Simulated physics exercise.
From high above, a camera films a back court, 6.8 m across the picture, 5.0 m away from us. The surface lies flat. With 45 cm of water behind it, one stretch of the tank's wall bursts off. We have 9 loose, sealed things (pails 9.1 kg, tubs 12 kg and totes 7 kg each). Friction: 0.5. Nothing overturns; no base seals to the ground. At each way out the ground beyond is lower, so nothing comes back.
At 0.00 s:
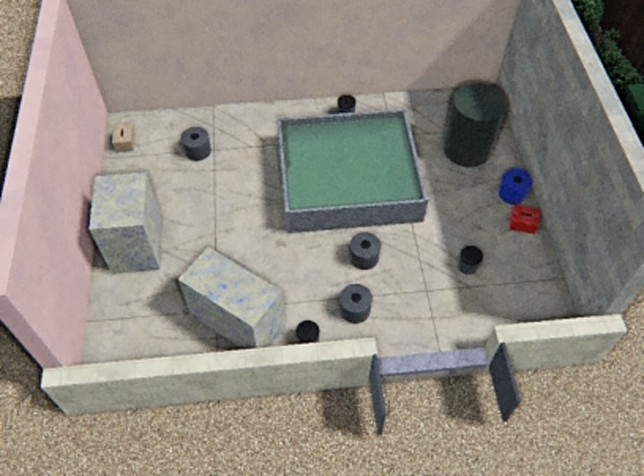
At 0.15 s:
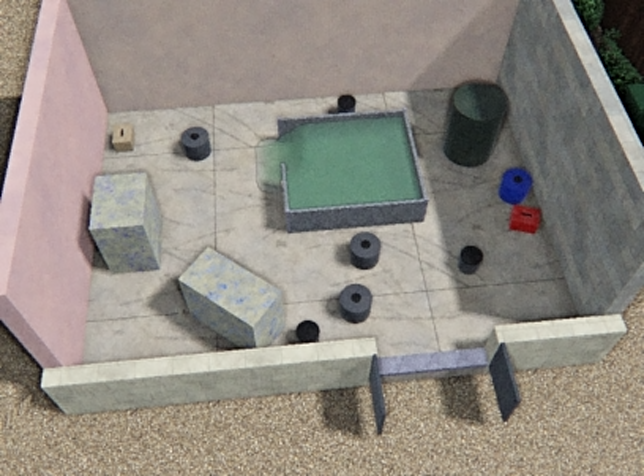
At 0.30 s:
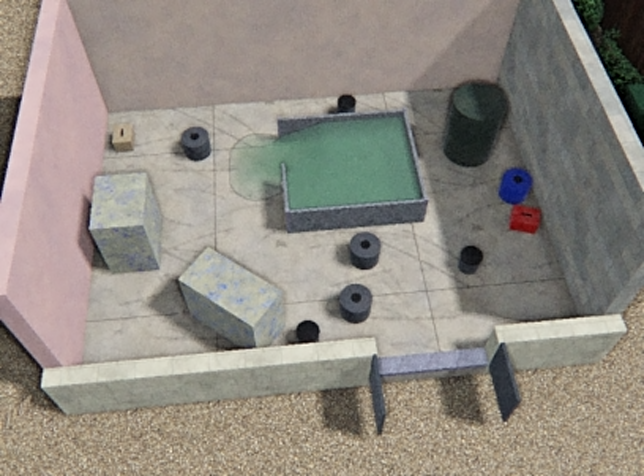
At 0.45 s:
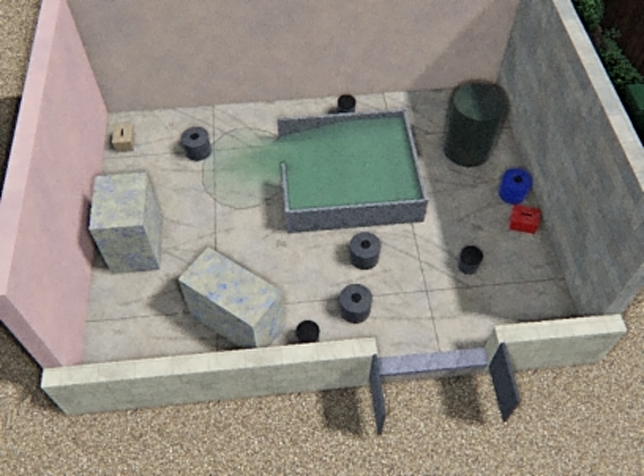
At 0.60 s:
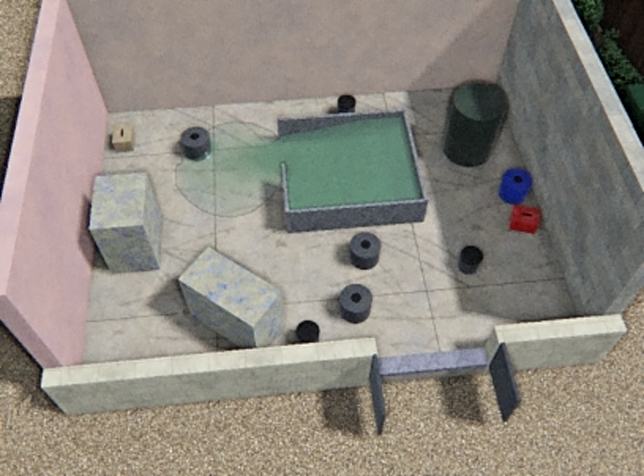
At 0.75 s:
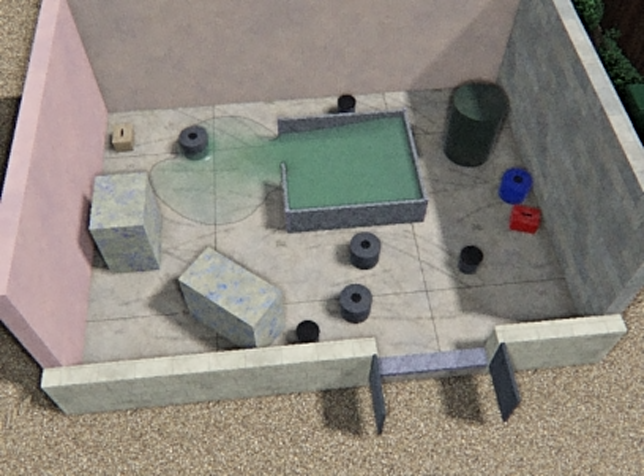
Walled back court seen from above, with green water spilling from the tank's left side and spreading thinly around a dark tub.
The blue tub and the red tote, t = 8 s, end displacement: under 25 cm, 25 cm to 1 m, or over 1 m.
Blue tub ends up within 25 cm. Red tote ends up within 25 cm.
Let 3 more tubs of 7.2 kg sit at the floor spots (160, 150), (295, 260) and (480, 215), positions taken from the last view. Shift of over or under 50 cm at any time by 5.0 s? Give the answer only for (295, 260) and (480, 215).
As asked, in order: Shy of the mark; shy of the mark.
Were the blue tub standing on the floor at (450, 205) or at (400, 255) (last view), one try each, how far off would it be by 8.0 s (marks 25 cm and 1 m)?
In turn: It stays put; it stays put.
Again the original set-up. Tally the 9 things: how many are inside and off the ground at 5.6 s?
At that moment it comes to 2.
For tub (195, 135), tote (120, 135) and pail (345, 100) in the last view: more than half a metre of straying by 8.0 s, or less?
In that order: Past it, more, less.
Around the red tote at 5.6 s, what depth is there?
Around 0 cm.
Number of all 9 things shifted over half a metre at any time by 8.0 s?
The tally stands at 2.
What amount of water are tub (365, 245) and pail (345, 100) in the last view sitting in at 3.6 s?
Roughly 0 and 0 cm.
After 1.6 s the blue tub is near (518, 180), 0.0 m from its start, aground; the red tote is near (527, 215), 0.0 m from its start, aground; 0 of 9 are out; 0 afloat.
After 3.6 s the blue tub is near (518, 180), 0.0 m from its start, aground; the red tote is near (527, 215), 0.0 m from its start, aground; 0 of 9 are out; 2 afloat.
After 5.6 s the blue tub is near (518, 180), 0.0 m from its start, aground; the red tote is near (527, 215), 0.0 m from its start, aground; 0 of 9 are out; 2 afloat.
After 8.0 s the blue tub is near (518, 180), 0.0 m from its start, aground; the red tote is near (527, 215), 0.0 m from its start, aground; 0 of 9 are out; 2 afloat.
